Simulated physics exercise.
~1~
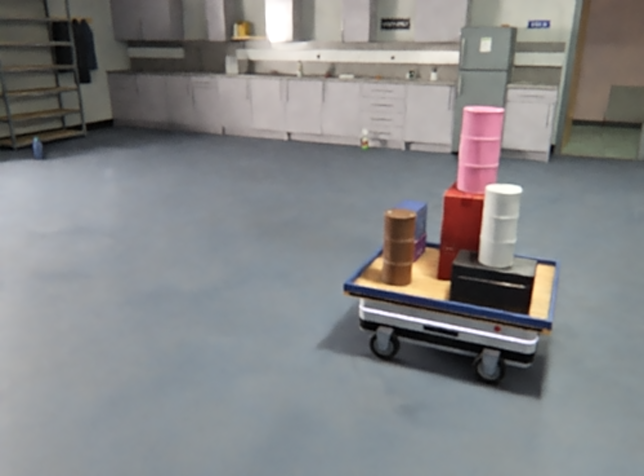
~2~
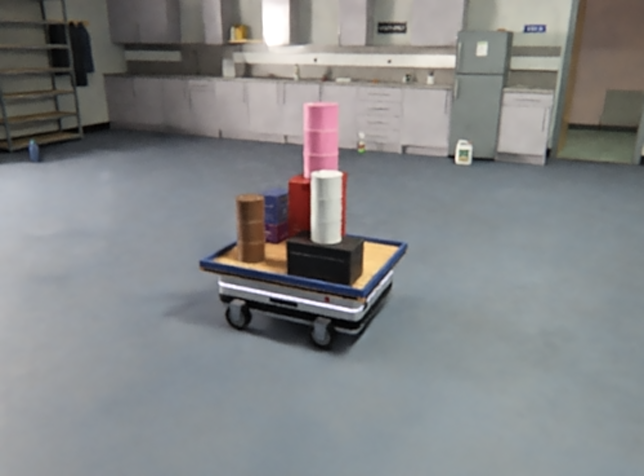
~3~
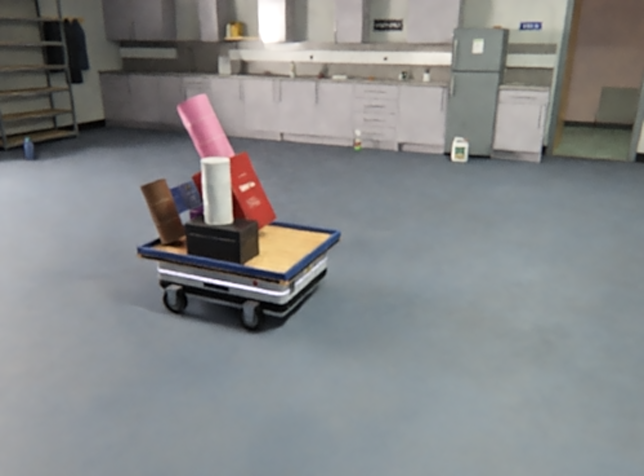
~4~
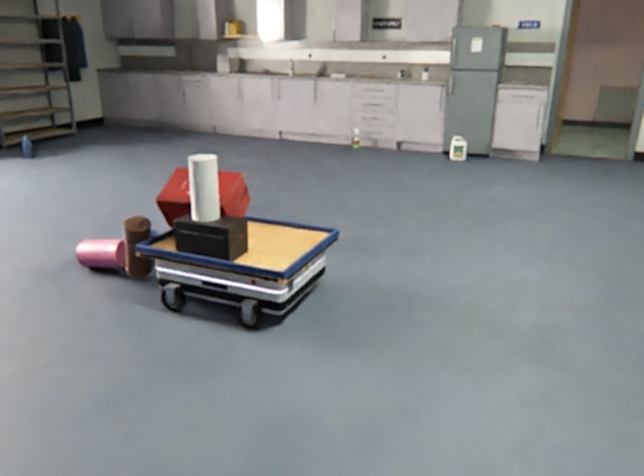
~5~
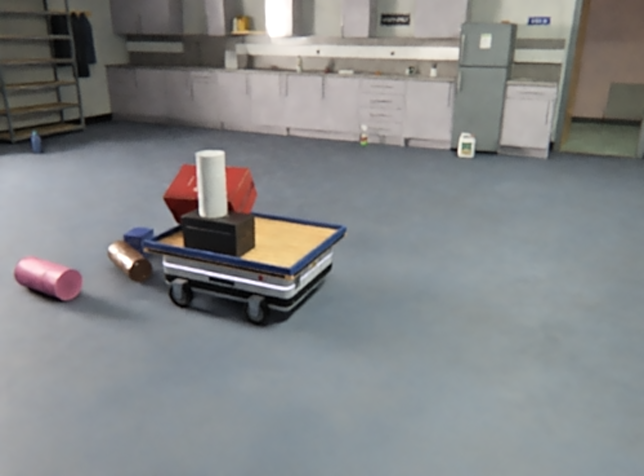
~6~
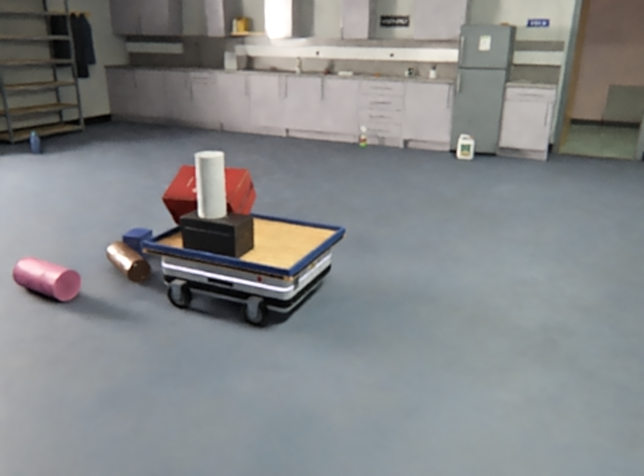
A loaded cart rolling left and stopping, its pink, brown and blue items toppling onto the floor while the red box tips over.
